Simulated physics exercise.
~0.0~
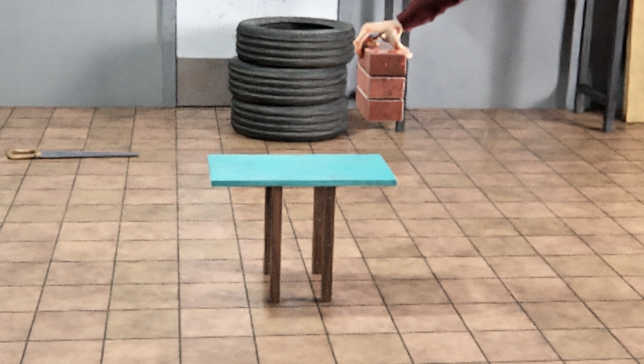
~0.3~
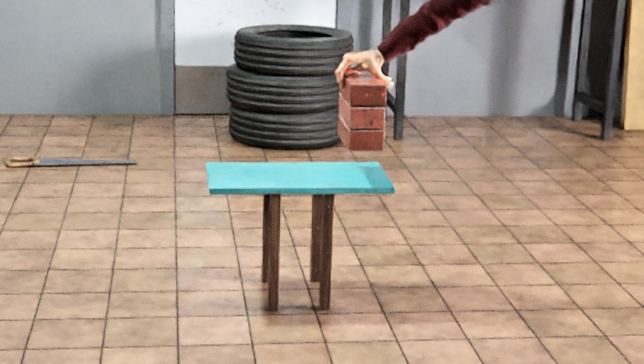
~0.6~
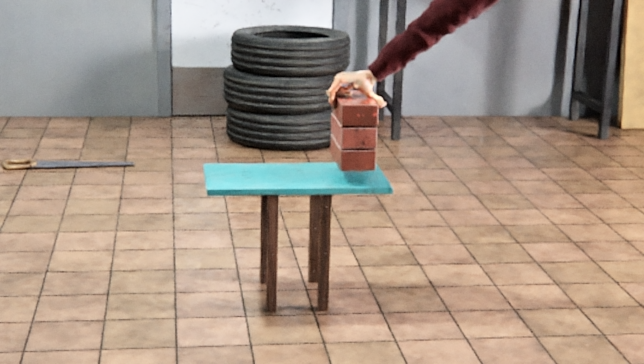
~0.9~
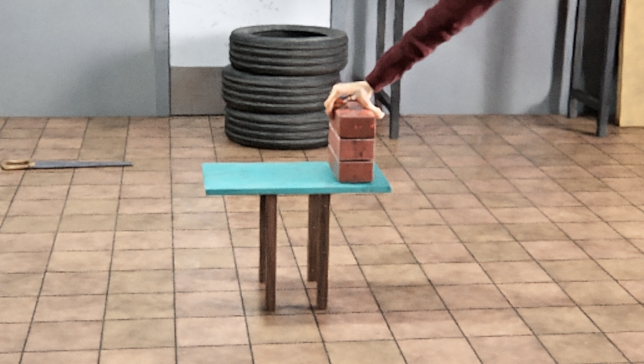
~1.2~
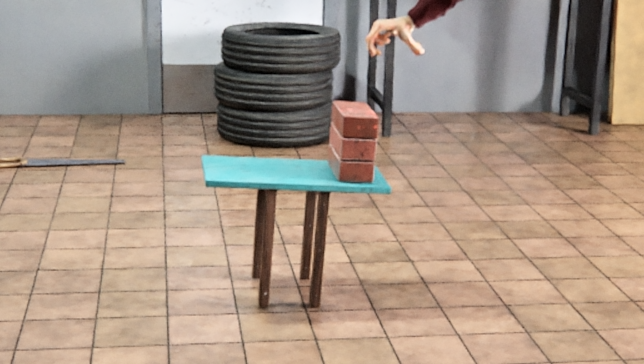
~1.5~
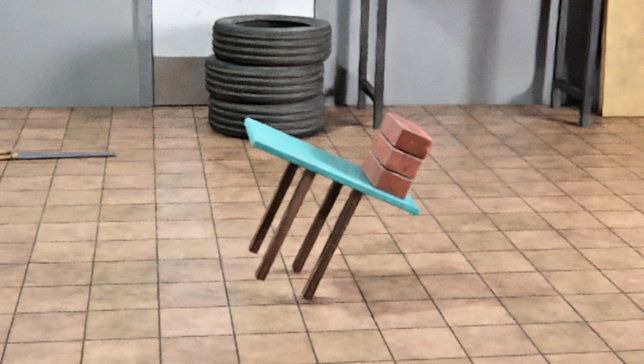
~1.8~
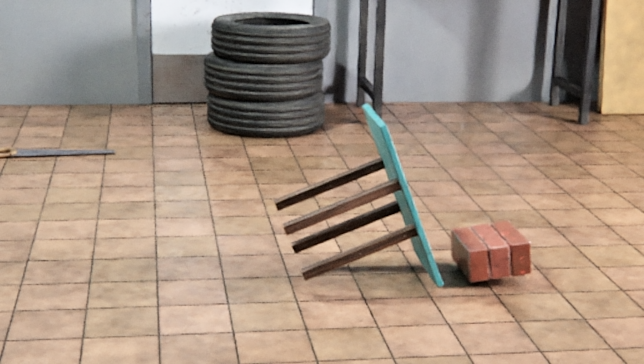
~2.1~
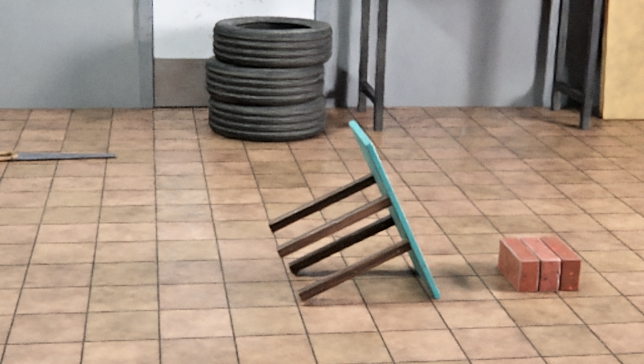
A stack of three reddish bricks, held from above by a hand, moves left and down toward a small turquoise plant stand on a tiled floor, with piled tires behind it. The hand sets the bricks on the right end of the narrow top, then lets go and draws back. The stand begins to tip to the right, its legs swinging up to the left as the bricks lean with it. The bricks drop off onto the floor and end up lying to the right. The stand is left tipped over, its top steeply slanted and its legs pointing left.
